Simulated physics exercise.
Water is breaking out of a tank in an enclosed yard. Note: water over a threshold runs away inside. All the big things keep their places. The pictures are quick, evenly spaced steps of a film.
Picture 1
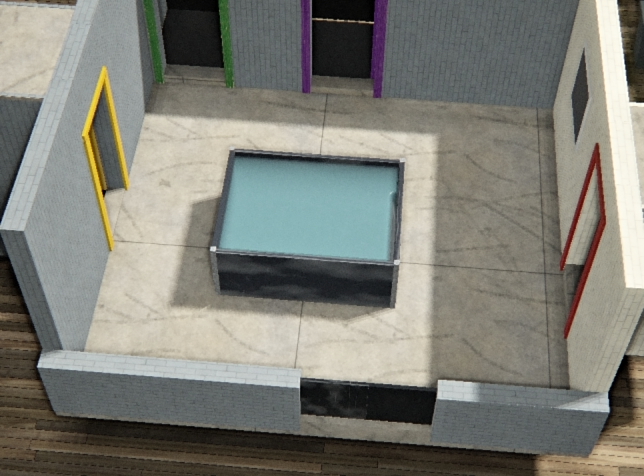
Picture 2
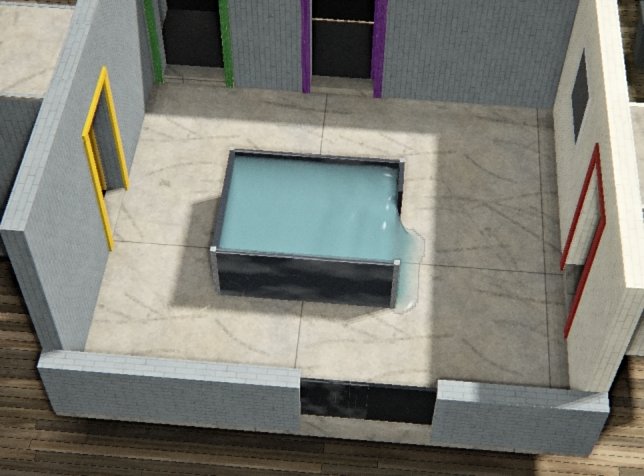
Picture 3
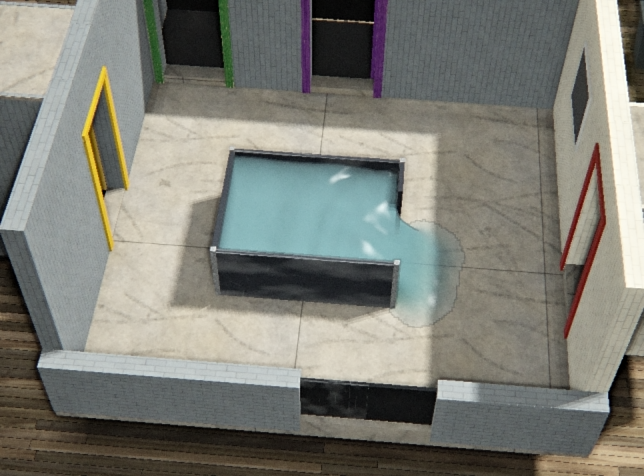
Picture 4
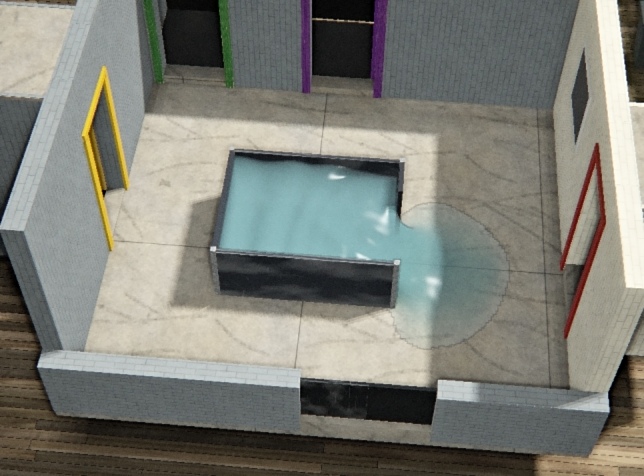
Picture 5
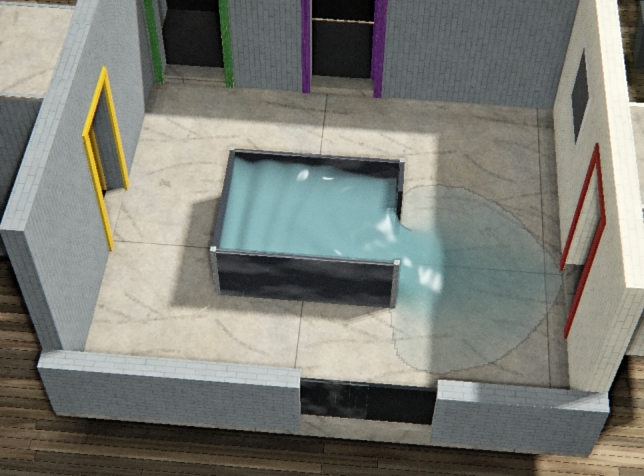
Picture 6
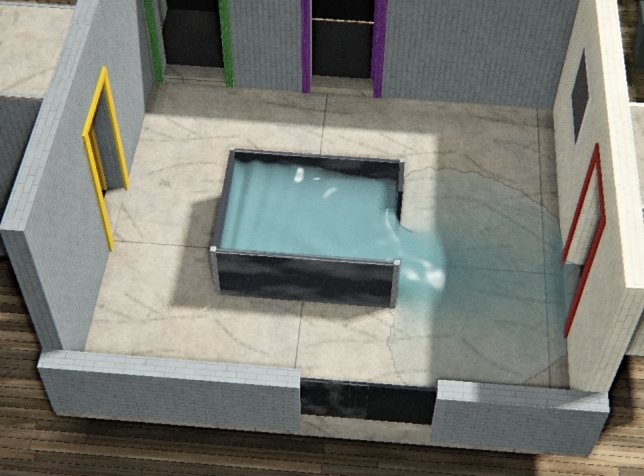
In a walled yard with yellow, green, purple and red door surrounds, an open tank of still blue water sits whole in the middle. Water breaks out through its right side, spills onto the pale floor, and spreads in a widening rounded sheet rightward to the red-edged opening.
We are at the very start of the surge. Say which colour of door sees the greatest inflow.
It is the red door.
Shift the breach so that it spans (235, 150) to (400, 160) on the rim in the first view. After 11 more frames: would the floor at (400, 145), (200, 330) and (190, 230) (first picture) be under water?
In the order given: Waterlogged, bare, bare.
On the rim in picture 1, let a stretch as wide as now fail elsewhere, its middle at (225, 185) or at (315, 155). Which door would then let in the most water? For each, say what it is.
First case the yellow-painted one, second case the one in purple.
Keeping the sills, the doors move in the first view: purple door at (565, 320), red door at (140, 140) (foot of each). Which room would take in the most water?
The purple-painted one.
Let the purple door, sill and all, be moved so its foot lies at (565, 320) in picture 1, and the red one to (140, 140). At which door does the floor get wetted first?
It's the purple-painted one that is first.
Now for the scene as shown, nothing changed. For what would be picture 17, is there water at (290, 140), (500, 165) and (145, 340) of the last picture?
Spared, swamped, spared.
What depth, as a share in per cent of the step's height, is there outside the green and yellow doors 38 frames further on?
I reckon it's around 40 and then 150 per cent.
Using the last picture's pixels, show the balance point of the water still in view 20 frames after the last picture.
About (412, 265).
A moment on, water covers 30 % of the floor; yellow door not reached, purple door not reached, green door not reached, red door a lot in.
Next, water covers 30 % of the floor; yellow door not reached, purple door not reached, green door not reached, red door a lot in.
Then, water covers 60 % of the floor; yellow door not reached, purple door wet at the sill, nothing in, green door not reached, red door a lot in.
Later, water covers 95 % of the floor; yellow door wet at the sill, nothing in, purple door wet at the sill, nothing in, green door wet at the sill, nothing in, red door a lot in.
In the end, water covers 95 % of the floor; yellow door some in, purple door wet at the sill, nothing in, green door wet at the sill, nothing in, red door a lot in; the red door has let in the most.
